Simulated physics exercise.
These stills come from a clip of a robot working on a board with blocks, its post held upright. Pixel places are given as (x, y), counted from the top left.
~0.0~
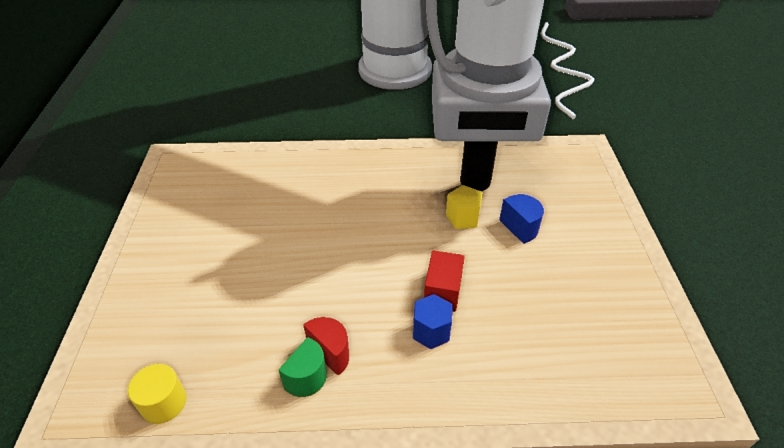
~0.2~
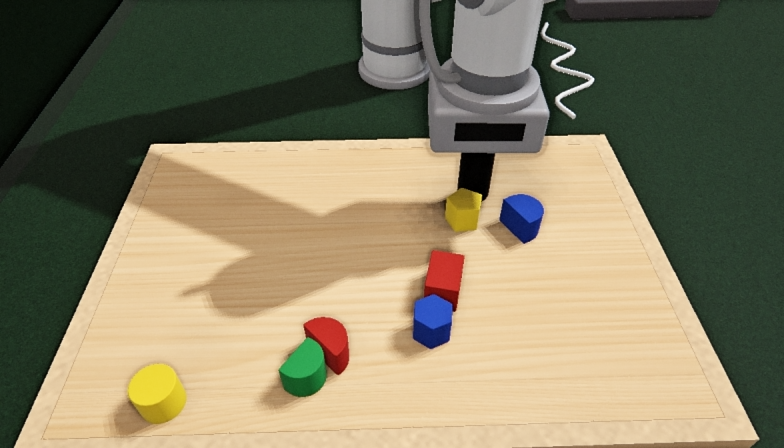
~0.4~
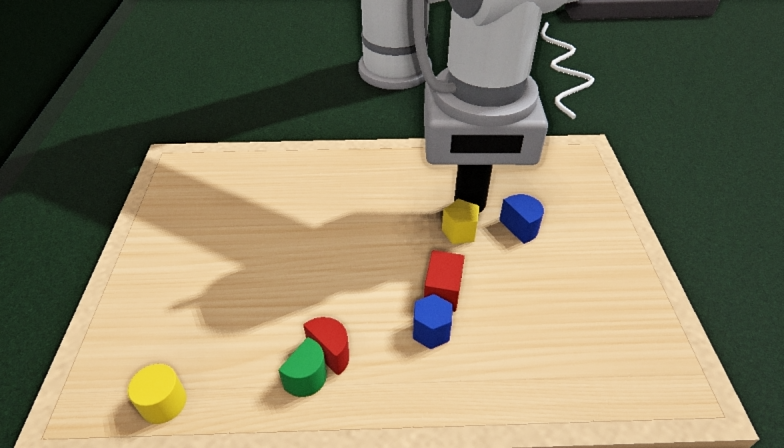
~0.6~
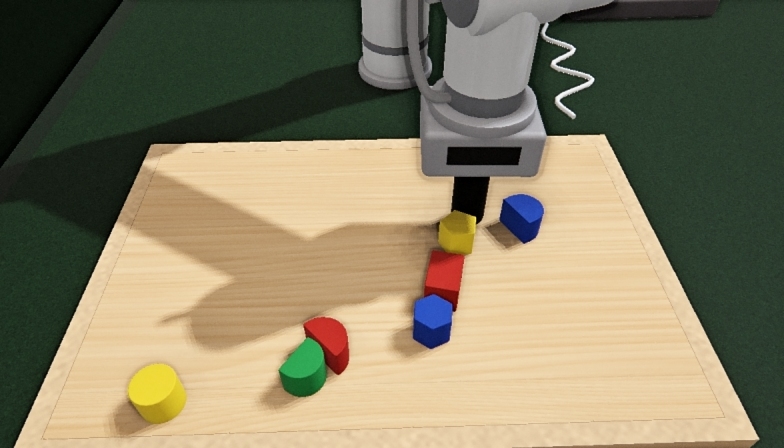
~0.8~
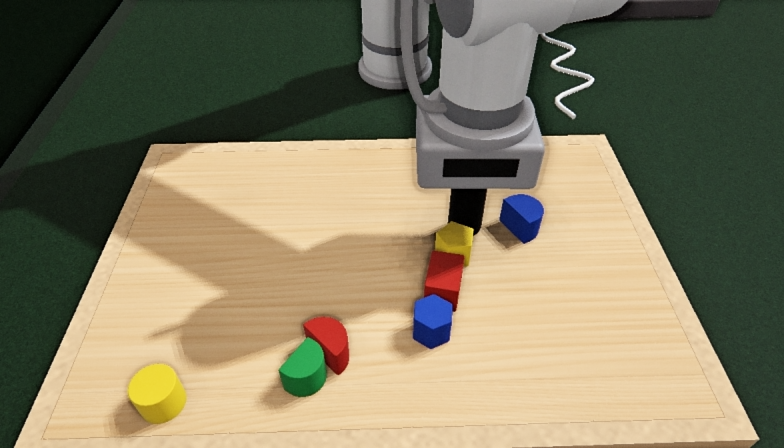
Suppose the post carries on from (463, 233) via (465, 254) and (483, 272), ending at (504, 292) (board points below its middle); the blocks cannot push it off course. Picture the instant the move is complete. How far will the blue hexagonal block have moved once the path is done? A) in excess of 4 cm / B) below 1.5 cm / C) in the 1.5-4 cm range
The correct letter is C.
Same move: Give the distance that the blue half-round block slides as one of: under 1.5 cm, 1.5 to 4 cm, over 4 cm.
It ends within 1.5 cm of its spot.
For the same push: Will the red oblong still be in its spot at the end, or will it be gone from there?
Well, the red oblong shifts from its place.
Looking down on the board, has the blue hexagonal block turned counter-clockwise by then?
I'd say yes.
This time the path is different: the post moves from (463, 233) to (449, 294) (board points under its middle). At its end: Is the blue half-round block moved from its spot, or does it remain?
Stays put.
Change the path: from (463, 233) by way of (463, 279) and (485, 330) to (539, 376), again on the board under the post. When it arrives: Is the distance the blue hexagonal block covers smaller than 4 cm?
That would be a no.
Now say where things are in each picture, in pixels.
Tip of the post (475, 183), middles of tops, blue hexagonal block (433, 311), red oblong (445, 270), yellow pentagon (466, 197), blue half-round block (526, 206), in the first picture.
Post (473, 194), yellow pentagon (466, 199), in the second picture.
Post (470, 205), yellow pentagon (463, 211), in the third picture.
Post (467, 216), yellow pentagon (460, 223), in the fourth picture.
Post (464, 227), blue hexagonal block (433, 311), red oblong (445, 270), yellow pentagon (456, 234), blue half-round block (526, 206), in the fifth picture.
On the path given first. Halfway along, post (474, 257); blue hexagonal block (430, 326), turned 25° anticlockwise; red oblong (434, 289); yellow pentagon (451, 259), turned 20° clockwise.
At the end, post (505, 285); blue hexagonal block (429, 327), turned 25° anticlockwise; red oblong (433, 290); yellow pentagon (451, 259), turned 25° clockwise; blue half-round block unmoved.
